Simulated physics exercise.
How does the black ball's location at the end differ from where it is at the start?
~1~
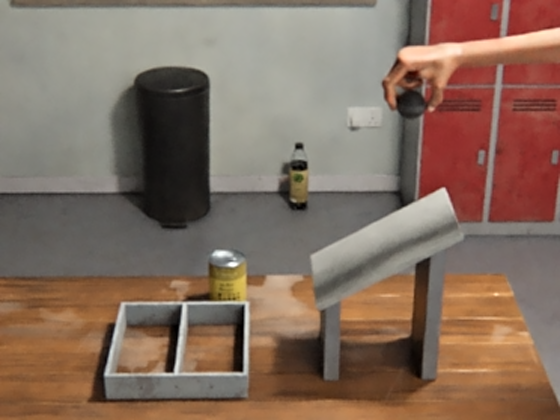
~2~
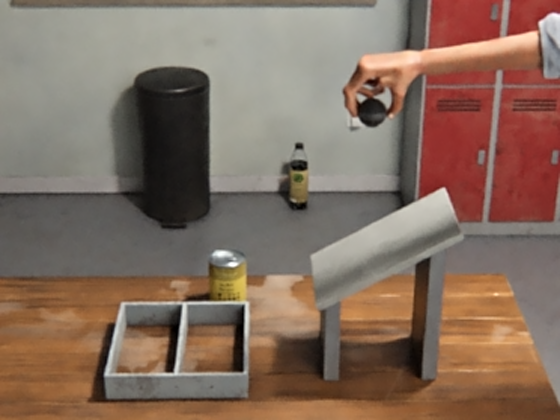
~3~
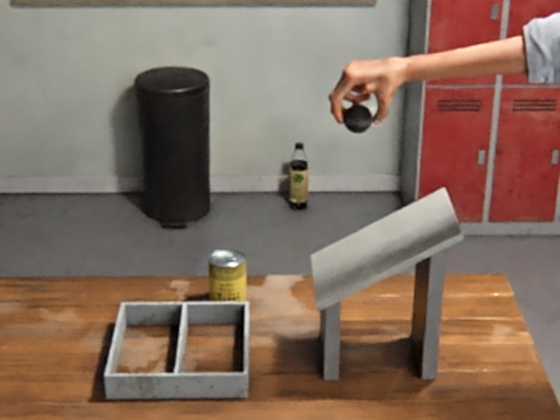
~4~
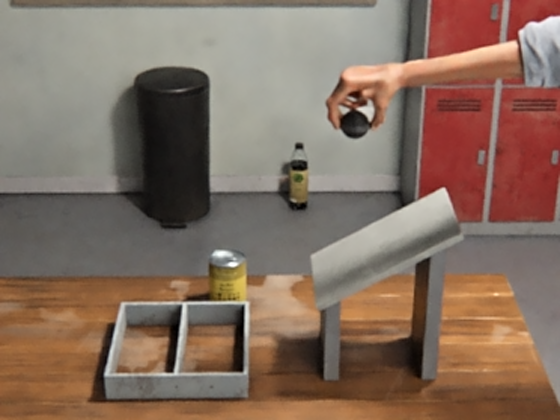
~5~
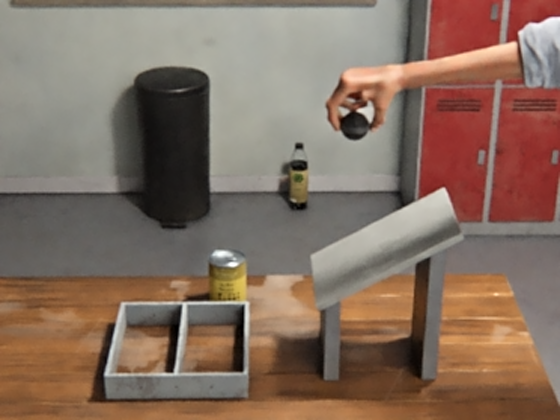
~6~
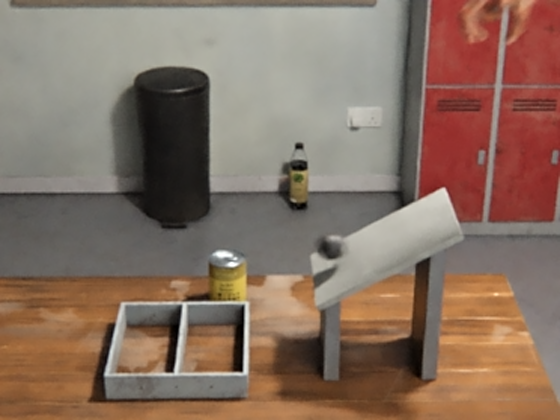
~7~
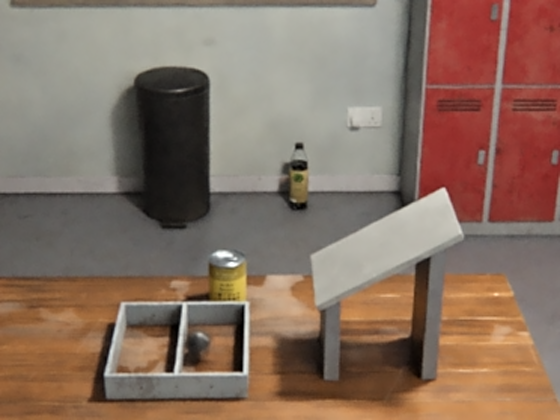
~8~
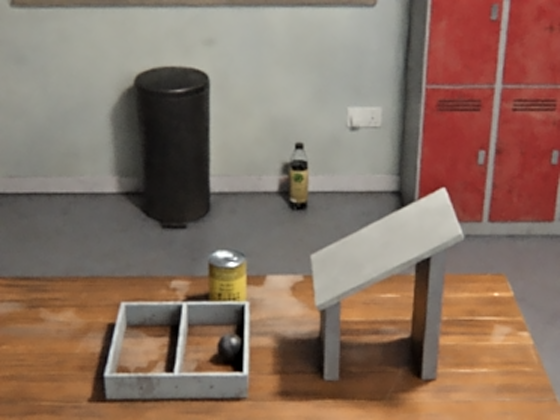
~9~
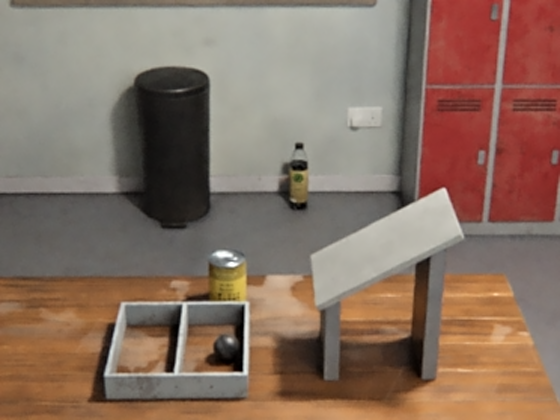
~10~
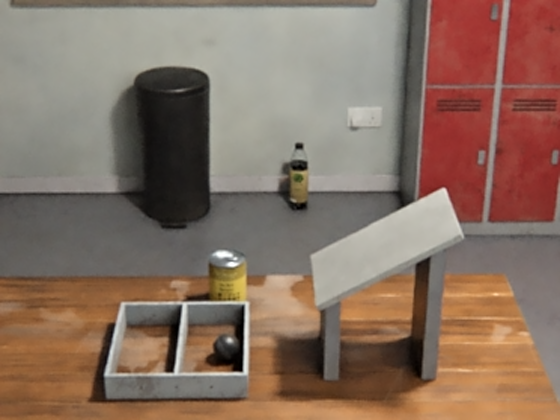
At the start the black ball is held in a hand above the upper end of the sloped board. By the end it rests in the right-hand bay of the tray, the one nearer the board.
